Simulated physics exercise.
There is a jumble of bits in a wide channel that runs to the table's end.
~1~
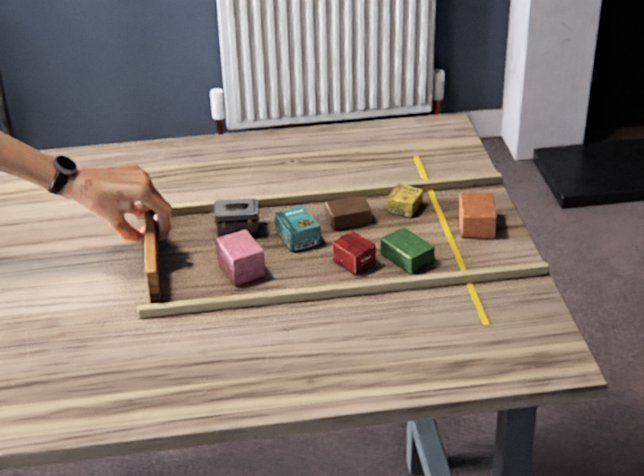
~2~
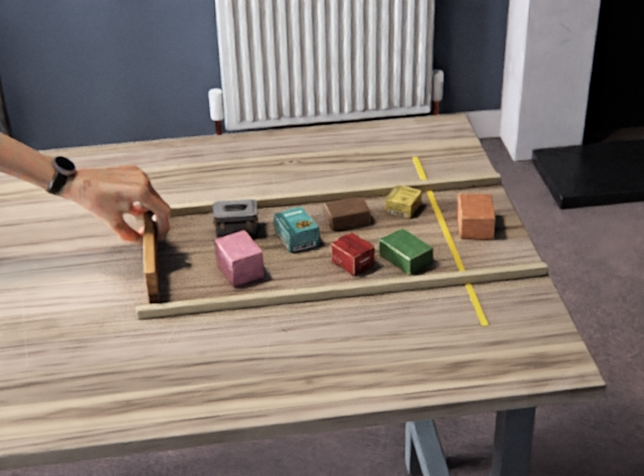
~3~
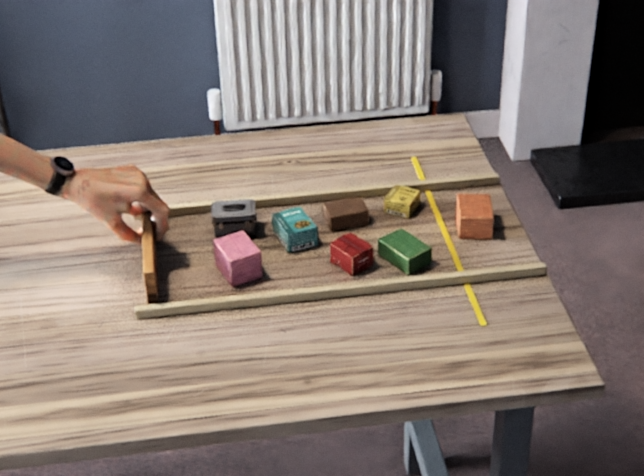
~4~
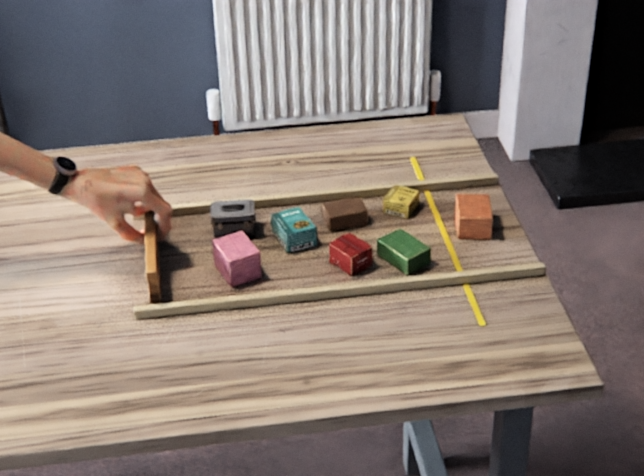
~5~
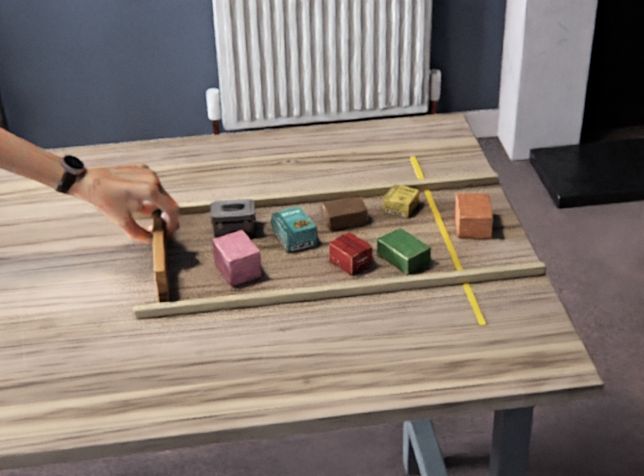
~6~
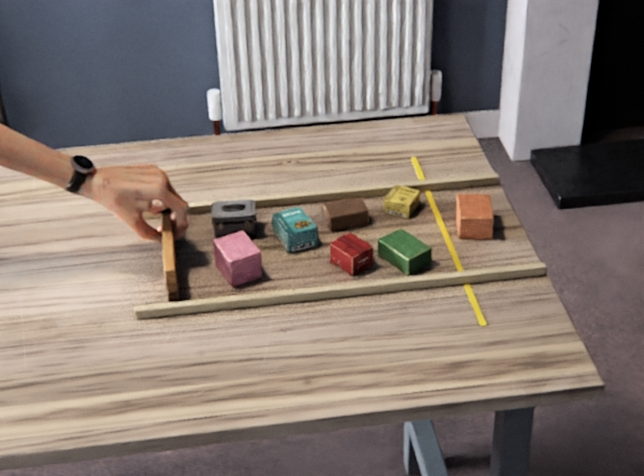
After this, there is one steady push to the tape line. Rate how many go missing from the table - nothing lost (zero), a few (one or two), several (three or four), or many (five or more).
A few, one or two.
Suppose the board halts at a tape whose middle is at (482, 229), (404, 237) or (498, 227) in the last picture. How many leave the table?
Down on the floor: 5, 0 and 6.
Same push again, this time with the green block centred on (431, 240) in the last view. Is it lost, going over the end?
That one is safe.
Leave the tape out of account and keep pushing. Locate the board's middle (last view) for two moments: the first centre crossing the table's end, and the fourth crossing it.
(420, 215), then (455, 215).
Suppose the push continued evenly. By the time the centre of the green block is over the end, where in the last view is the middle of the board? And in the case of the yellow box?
First it's close to (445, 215), next close to (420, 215).
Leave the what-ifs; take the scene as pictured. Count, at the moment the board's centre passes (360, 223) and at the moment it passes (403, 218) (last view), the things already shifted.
Answer - first 7, then 8.
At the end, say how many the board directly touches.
2 touch it.
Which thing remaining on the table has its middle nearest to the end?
Answer: The green block.
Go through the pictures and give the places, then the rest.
The first picture shows orange block (477, 215); yellow box (405, 200); green block (407, 250); board (152, 243); tape (447, 231).
The second picture shows yellow box (403, 201); grey case (236, 219).
The third picture shows green block (405, 251); pink block (238, 258).
The fourth picture shows orange block (474, 217); red box (351, 254).
The fifth picture shows yellow box (401, 201); board (160, 242).
The sixth picture shows orange block (474, 216); yellow box (402, 202); green block (405, 251); board (169, 242); tape (445, 232).
Early on, none off yet; orange block at rest near (474, 216); yellow box at rest near (402, 202); green block at rest near (405, 251).
A while later, none off yet; orange block at rest near (474, 216); yellow box travelled about its own width near (425, 196); green block travelled a little near (419, 249).
Further along, none off yet; orange block travelled a little near (488, 215); yellow box travelled well along near (490, 190); green block travelled well along near (491, 246).
Finally, the number that fall off is one or two; lost, yellow box and orange block.
